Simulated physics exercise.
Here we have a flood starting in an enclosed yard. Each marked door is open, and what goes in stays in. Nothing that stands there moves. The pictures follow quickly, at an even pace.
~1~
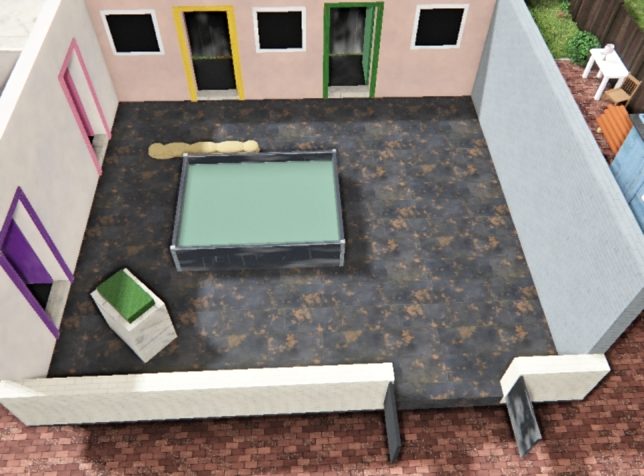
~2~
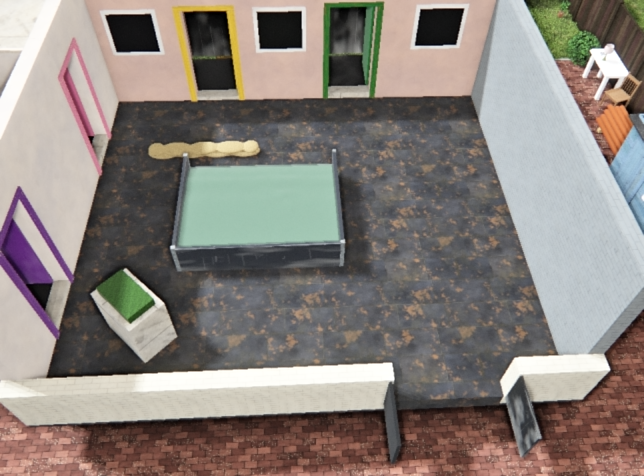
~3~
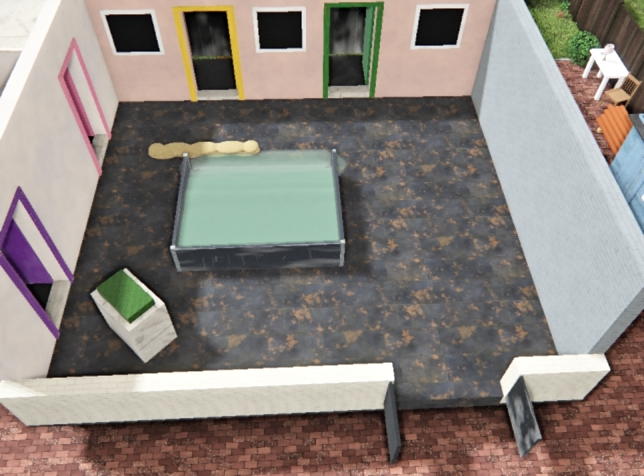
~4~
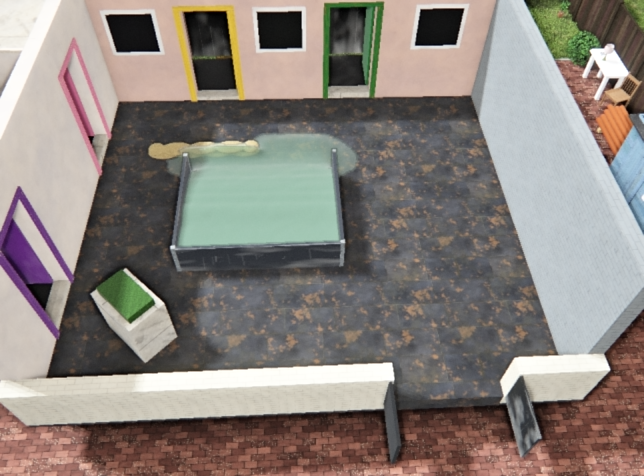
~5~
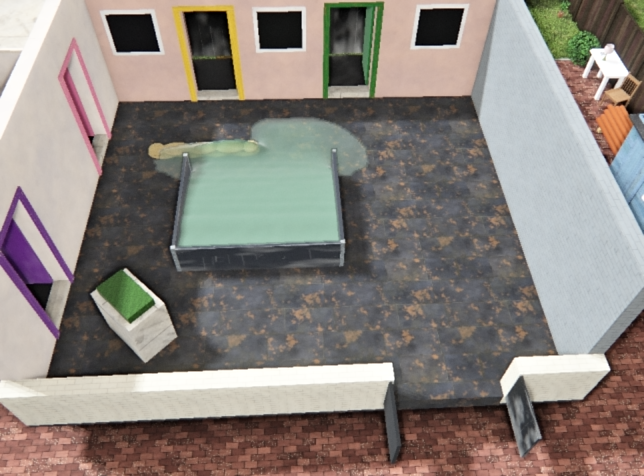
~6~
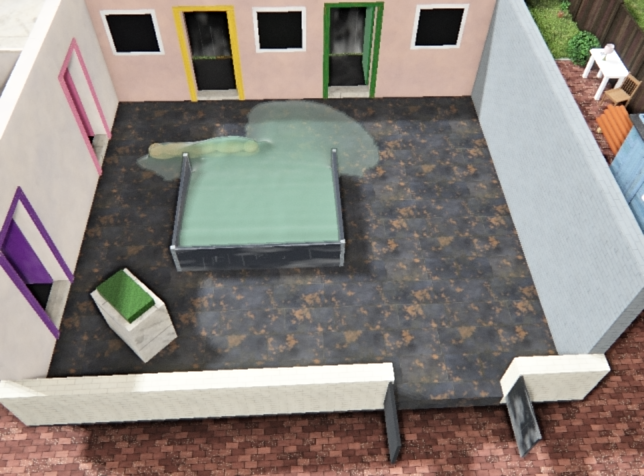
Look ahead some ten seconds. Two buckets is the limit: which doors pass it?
In the end: The purple door stays under that; the pink door stays under that; the green door takes more than that; the yellow door takes more than that.
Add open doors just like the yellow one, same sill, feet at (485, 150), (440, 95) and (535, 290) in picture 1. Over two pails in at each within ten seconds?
One after the other: Goes over, takes more, keeps below it.
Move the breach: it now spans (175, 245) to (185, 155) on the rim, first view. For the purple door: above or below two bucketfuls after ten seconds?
My reading: The purple door takes more.
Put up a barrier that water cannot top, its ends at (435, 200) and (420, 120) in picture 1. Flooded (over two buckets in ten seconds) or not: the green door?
One by one: The green door passes that mark.
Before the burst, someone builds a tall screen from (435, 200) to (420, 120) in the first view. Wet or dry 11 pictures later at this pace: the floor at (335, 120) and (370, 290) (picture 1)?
In that order: Covered, no water.
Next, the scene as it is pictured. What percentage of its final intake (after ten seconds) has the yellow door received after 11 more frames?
Roughly 25 per cent.
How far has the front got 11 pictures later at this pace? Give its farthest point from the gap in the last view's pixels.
Close to (461, 100).
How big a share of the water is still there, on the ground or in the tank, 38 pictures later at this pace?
Roughly 96 per cent.
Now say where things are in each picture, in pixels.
In the first frame, still water in the open tank at (260, 200).
In the second frame, the front is at a hidden place, out from the gap on the open tank's far side.
In the third frame, the front is at (342, 165), out from the gap on the open tank's far side.
In the fourth frame, water pours out on the open tank's far side and has run to (172, 160).
In the fifth frame, water pours out on the open tank's far side and has run to (157, 161).
In the sixth frame, water pours out on the open tank's far side and has run to (330, 110).
A moment on, water covers 25 % of the floor; the purple door not reached, the pink door wet at the sill, nothing in, the green door wet at the sill, nothing in, the yellow door wet at the sill, nothing in.
Next, water covers 35 % of the floor; the purple door not reached, the pink door wet at the sill, nothing in, the green door over two buckets in, the yellow door under two buckets in.
Then, water covers 45 % of the floor; the purple door wet at the sill, nothing in, the pink door under two buckets in, the green door over two buckets in, the yellow door over two buckets in.
Later, water covers 75 % of the floor; the purple door wet at the sill, nothing in, the pink door under two buckets in, the green door far over two buckets in, the yellow door over two buckets in.
In the end, water covers 95 % of the floor; the purple door wet at the sill, nothing in, the pink door under two buckets in, the green door far over two buckets in, the yellow door over two buckets in.
